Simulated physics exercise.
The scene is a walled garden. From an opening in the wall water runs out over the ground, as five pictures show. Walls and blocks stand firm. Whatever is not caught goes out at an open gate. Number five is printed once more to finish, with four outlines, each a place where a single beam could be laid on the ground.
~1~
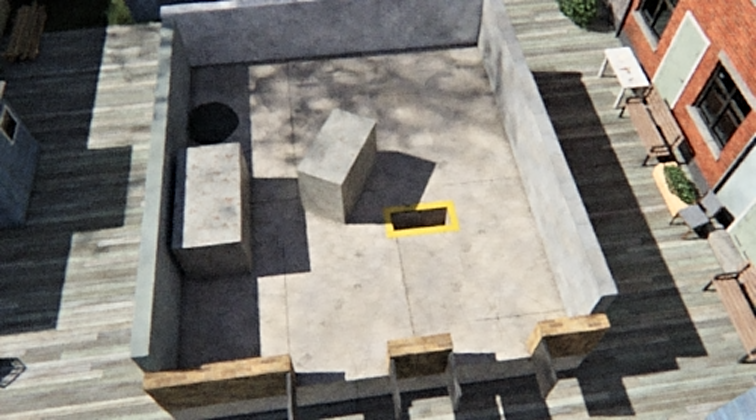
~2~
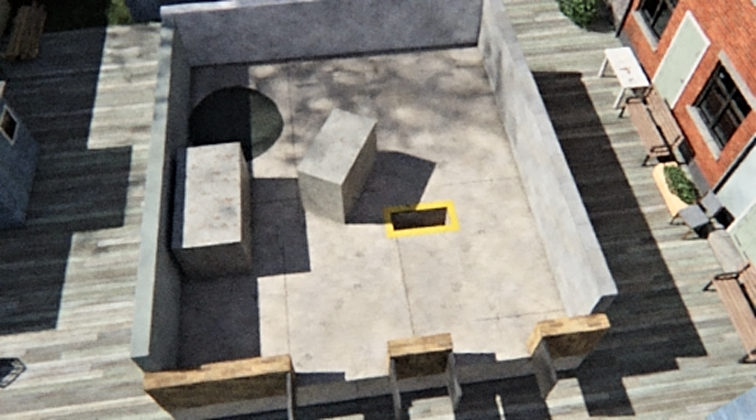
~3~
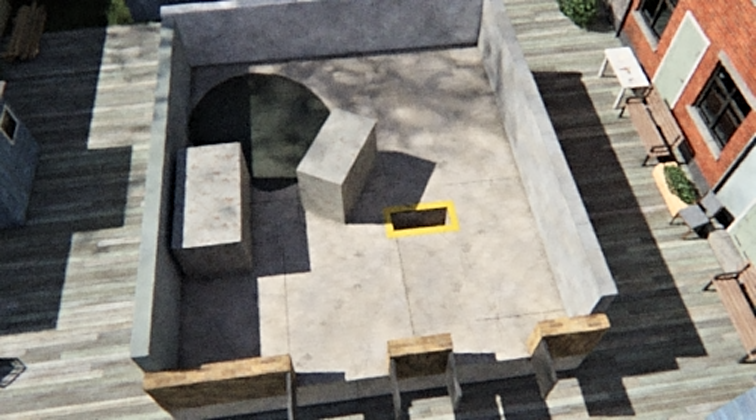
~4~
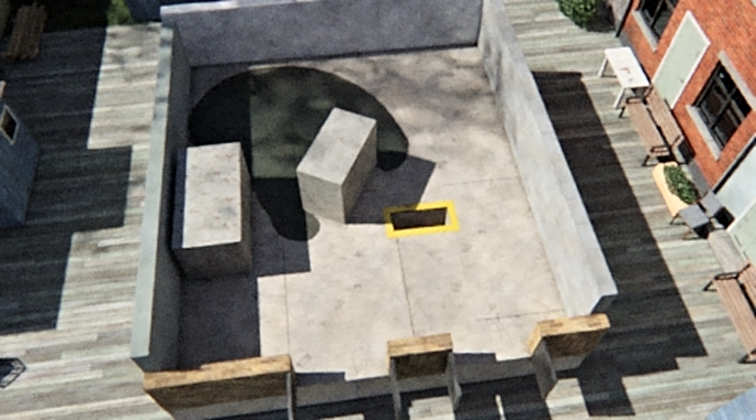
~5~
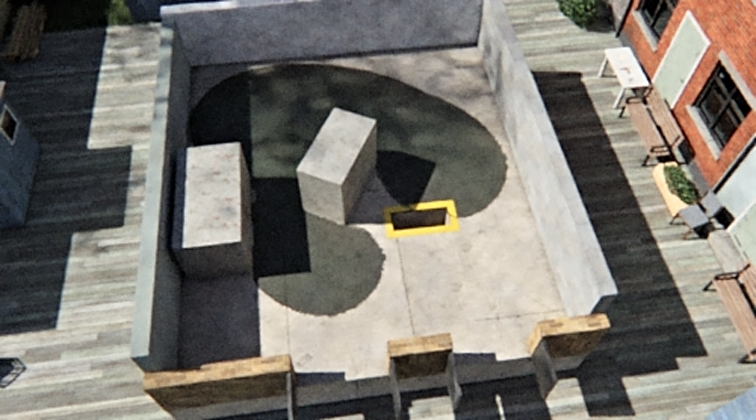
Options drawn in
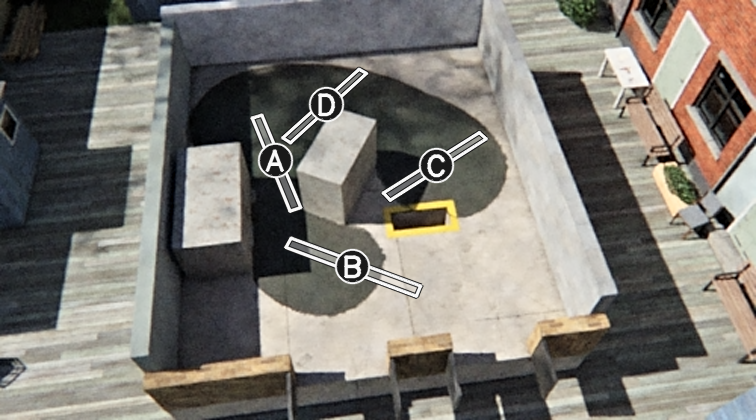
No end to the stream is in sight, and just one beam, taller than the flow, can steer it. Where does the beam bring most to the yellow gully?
Use position B.
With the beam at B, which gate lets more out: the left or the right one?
The right gate.
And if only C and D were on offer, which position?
Here it is position C.
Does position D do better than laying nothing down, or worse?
It is worse.
On the marked copy, A from (257, 116) to (295, 209); B from (288, 242) to (418, 291); C from (386, 196) to (482, 135); D from (286, 140) to (362, 71).
If A is chosen, about 5 % of the stream goes into the yellow gully, about 92 % out by the gates.
If B is chosen, about 9 % of the stream goes into the yellow gully, about 88 % out by the gates.
If C is chosen, about 6 % of the stream goes into the yellow gully, about 83 % out by the gates.
If D is chosen, about 2 % of the stream goes into the yellow gully, about 92 % out by the gates.
